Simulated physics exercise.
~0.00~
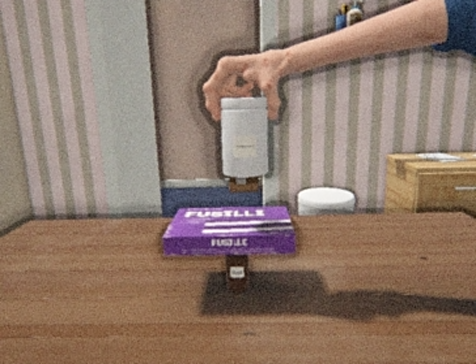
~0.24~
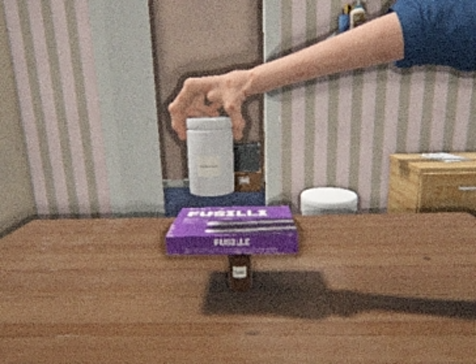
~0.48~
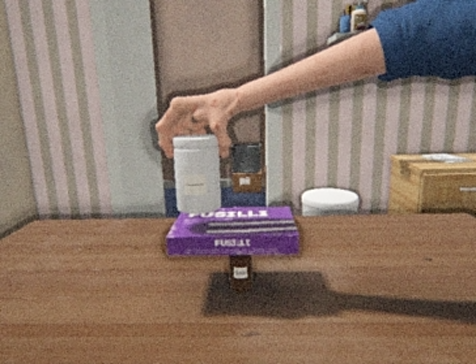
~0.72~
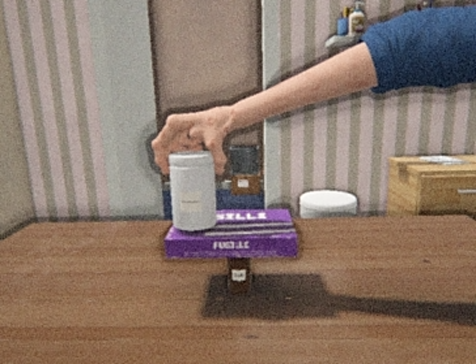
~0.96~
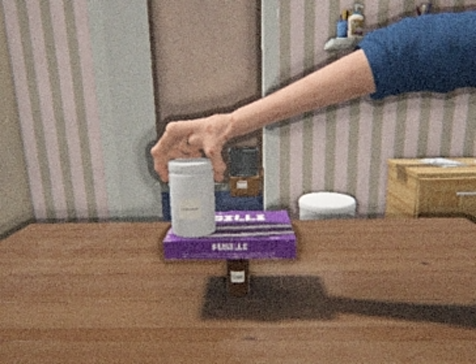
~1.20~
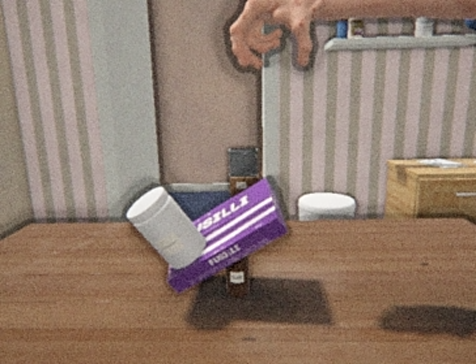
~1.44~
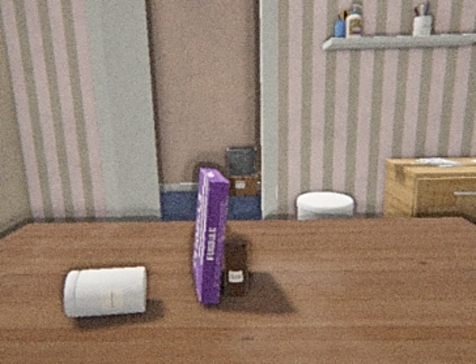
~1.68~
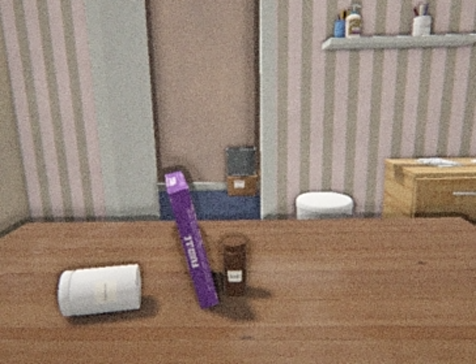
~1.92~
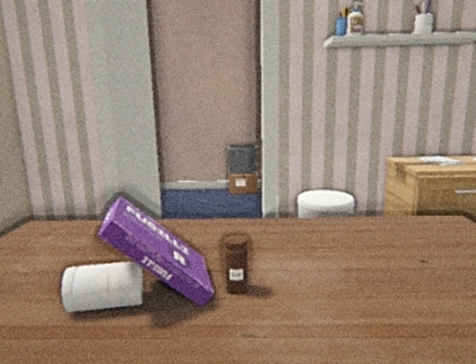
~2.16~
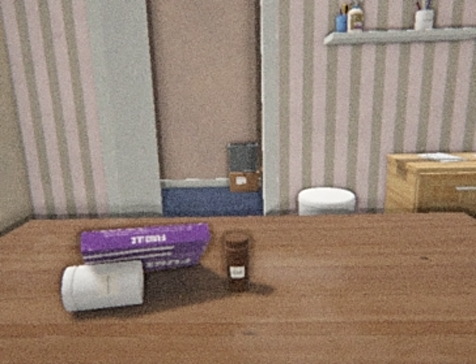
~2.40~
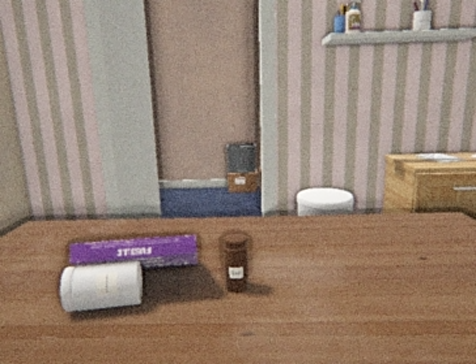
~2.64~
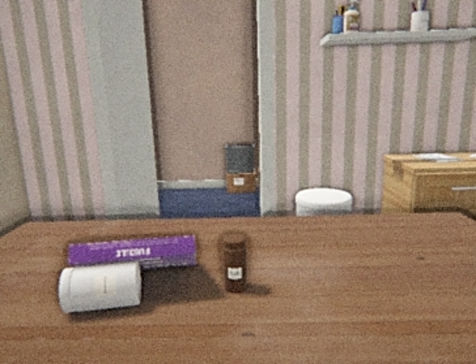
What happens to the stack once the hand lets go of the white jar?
The stack loses its balance, and the white jar and purple packet fall to the left onto the table. The small brown bottle stays standing.
